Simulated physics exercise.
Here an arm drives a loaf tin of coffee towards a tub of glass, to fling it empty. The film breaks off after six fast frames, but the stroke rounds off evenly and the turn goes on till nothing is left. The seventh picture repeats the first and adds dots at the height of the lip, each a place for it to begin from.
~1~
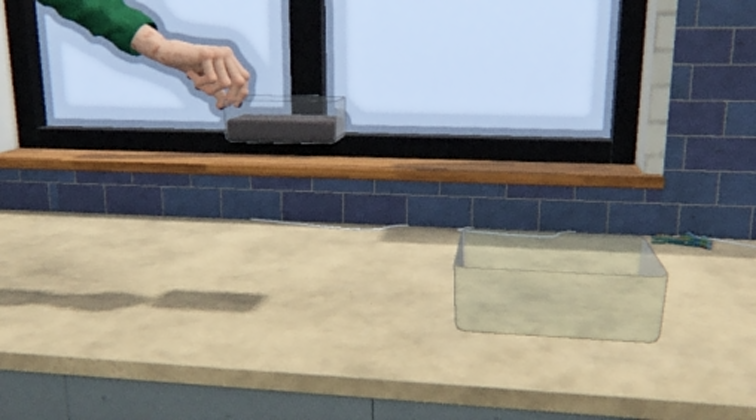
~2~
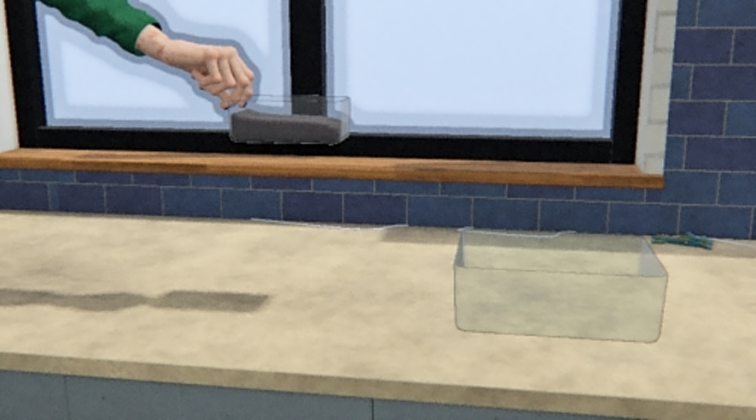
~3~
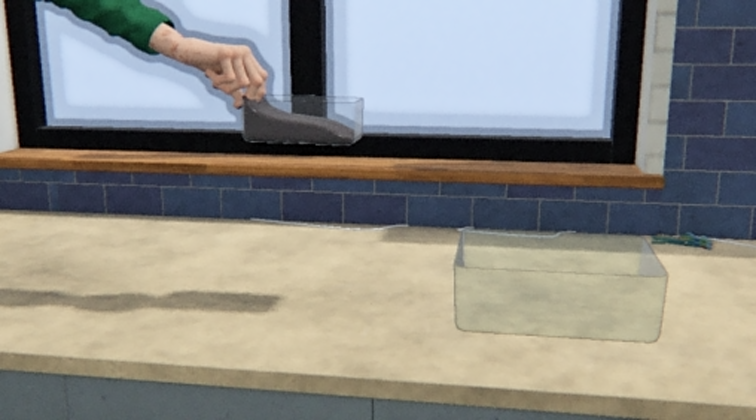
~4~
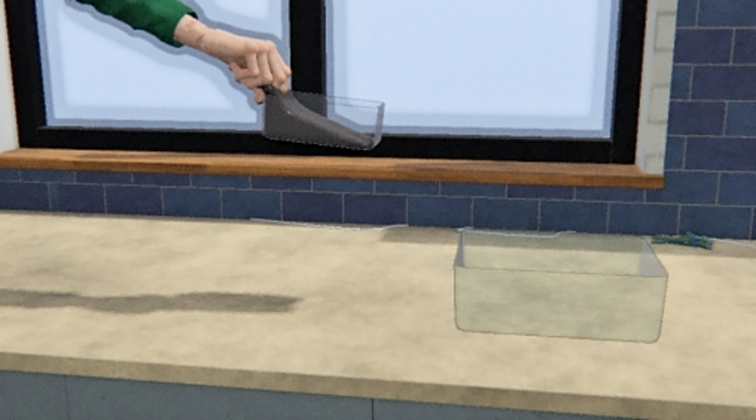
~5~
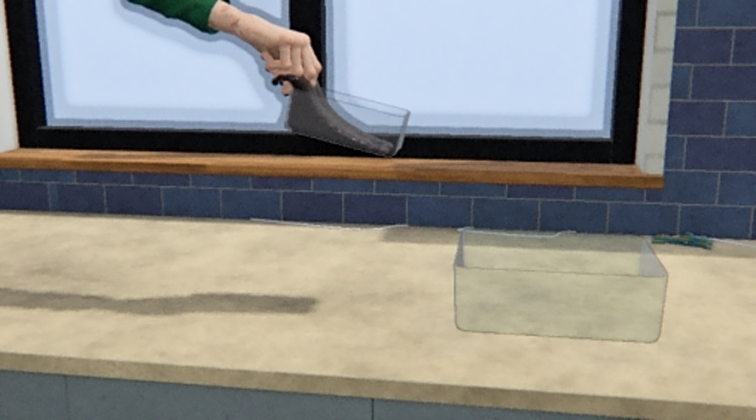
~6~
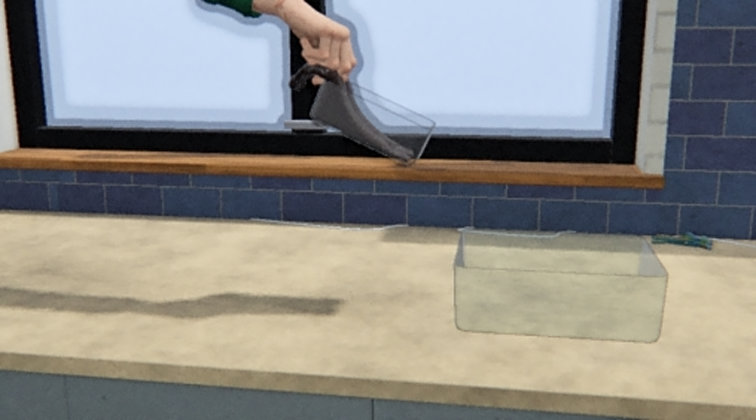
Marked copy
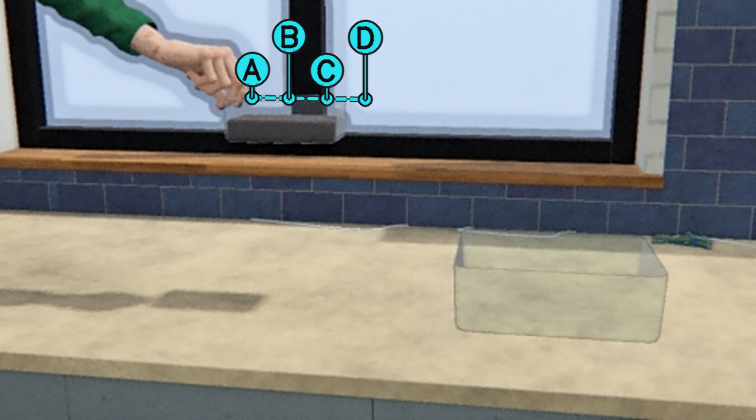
A green-sleeved arm moves a clear, open container of dark liquid rightward toward a glass tub on the counter, then tilts it right side down as the liquid surges up the left side and over the rim near the hand.
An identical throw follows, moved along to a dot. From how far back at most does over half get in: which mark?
Dot B just does it.
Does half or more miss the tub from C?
No.
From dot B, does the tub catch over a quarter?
Yes, it does.
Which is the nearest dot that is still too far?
Dot A.
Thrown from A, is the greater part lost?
Yes, it does.
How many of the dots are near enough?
Three of the four.
On the marked copy, A at (252, 97); B at (289, 98); C at (326, 98); D at (365, 99).
For dot A, about 23 % lands in the tub, 74 % falls short.
For dot B, about 64 % lands in the tub, 28 % falls short and 8 % goes beside or beyond.
For dot C, about 70 % lands in the tub, 21 % falls short and 9 % goes beside or beyond.
For dot D, about 67 % lands in the tub, 15 % falls short and 19 % goes beside or beyond.
